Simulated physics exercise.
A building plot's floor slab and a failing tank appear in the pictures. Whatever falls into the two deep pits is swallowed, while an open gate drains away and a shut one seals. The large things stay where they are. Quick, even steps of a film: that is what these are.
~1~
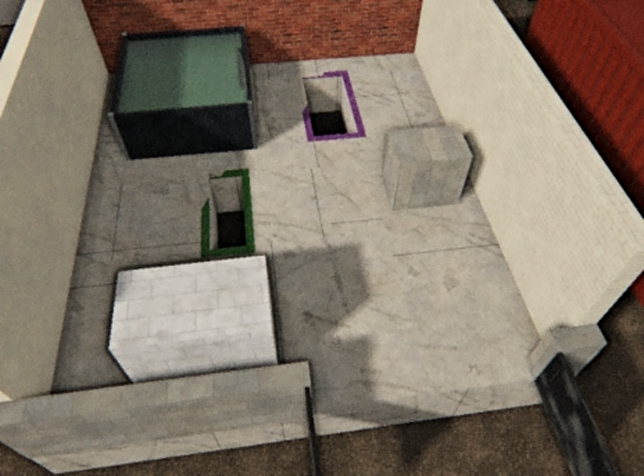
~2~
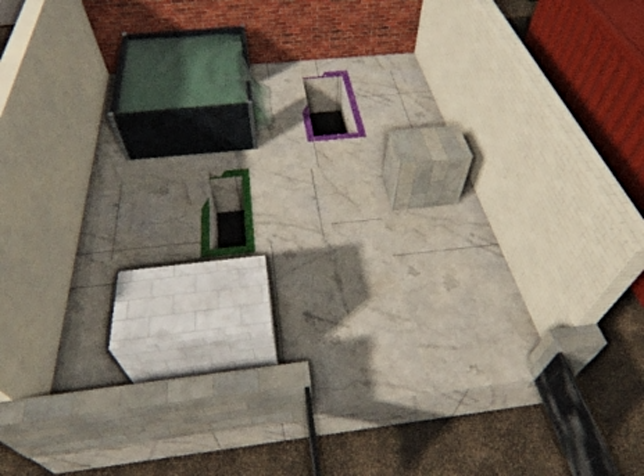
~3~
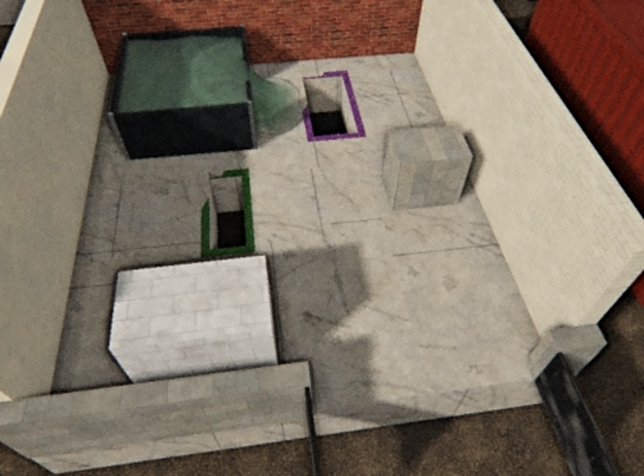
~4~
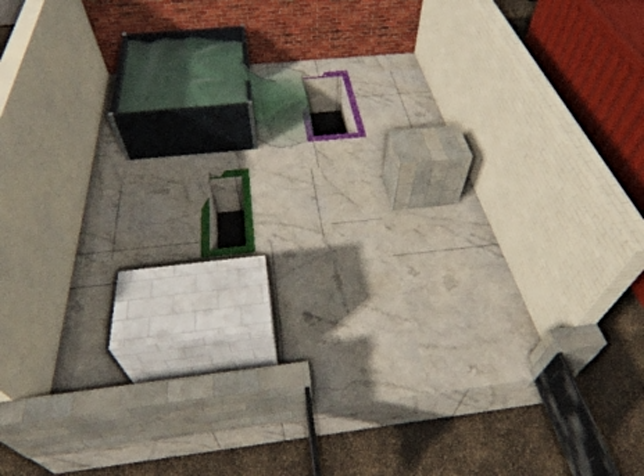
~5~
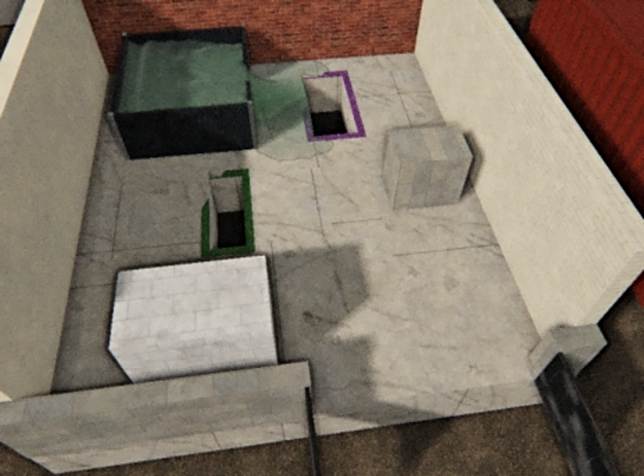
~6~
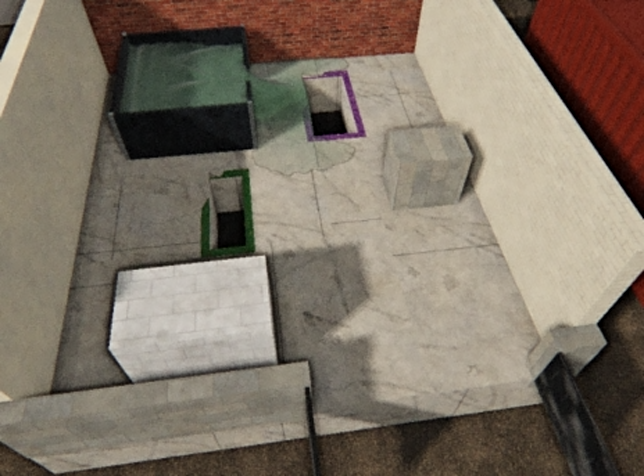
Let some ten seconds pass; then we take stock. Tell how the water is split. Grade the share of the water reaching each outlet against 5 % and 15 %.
By my reckoning the gate stays under 5 %, the green pit stays under 5 %, the purple pit goes over 15 %.
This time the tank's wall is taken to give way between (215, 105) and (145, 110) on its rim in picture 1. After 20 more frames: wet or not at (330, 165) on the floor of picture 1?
Untouched.
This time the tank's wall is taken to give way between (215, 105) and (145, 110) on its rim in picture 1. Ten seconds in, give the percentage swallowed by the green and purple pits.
For green it's about 40 per cent, and for purple about 0 per cent.
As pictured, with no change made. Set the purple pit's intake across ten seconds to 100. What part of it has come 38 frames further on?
The figure is near 85 per cent.
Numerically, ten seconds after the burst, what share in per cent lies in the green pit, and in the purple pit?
Around 0 and 74 per cent, in that order.
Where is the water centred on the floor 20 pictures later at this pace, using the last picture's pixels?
Centre of mass: Roughly (238, 114).
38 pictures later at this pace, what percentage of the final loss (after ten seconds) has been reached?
I'd estimate some 85 per cent.
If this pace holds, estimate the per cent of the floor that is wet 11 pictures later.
My best guess is some 20 %.
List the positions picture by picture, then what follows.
Still water in the tank at (184, 71), in the first frame.
The front is at (259, 85), out from the gap at (248, 94), in the second frame.
The front is at (289, 85), out from the gap at (249, 94), in the third frame.
Water pours out at (249, 95) and has run to (300, 75), in the fourth frame.
The front is at (321, 67), out from the gap at (249, 94), in the fifth frame.
The front is at (338, 59), out from the gap at (248, 94), in the sixth frame.
A moment on, water covers 15 % of the floor; the gate 0 %, the green pit 0 %, the purple pit 21 %.
Next, water covers 20 % of the floor; the gate 0 %, the green pit 0 %, the purple pit 35 %.
Then, water covers 25 % of the floor; the gate 0 %, the green pit 0 %, the purple pit 48 %.
Later, water covers 35 % of the floor; the gate 0 %, the green pit 0 %, the purple pit 63 %.
In the end, water covers 35 % of the floor; the gate 2 %, the green pit 0 %, the purple pit 75 %.
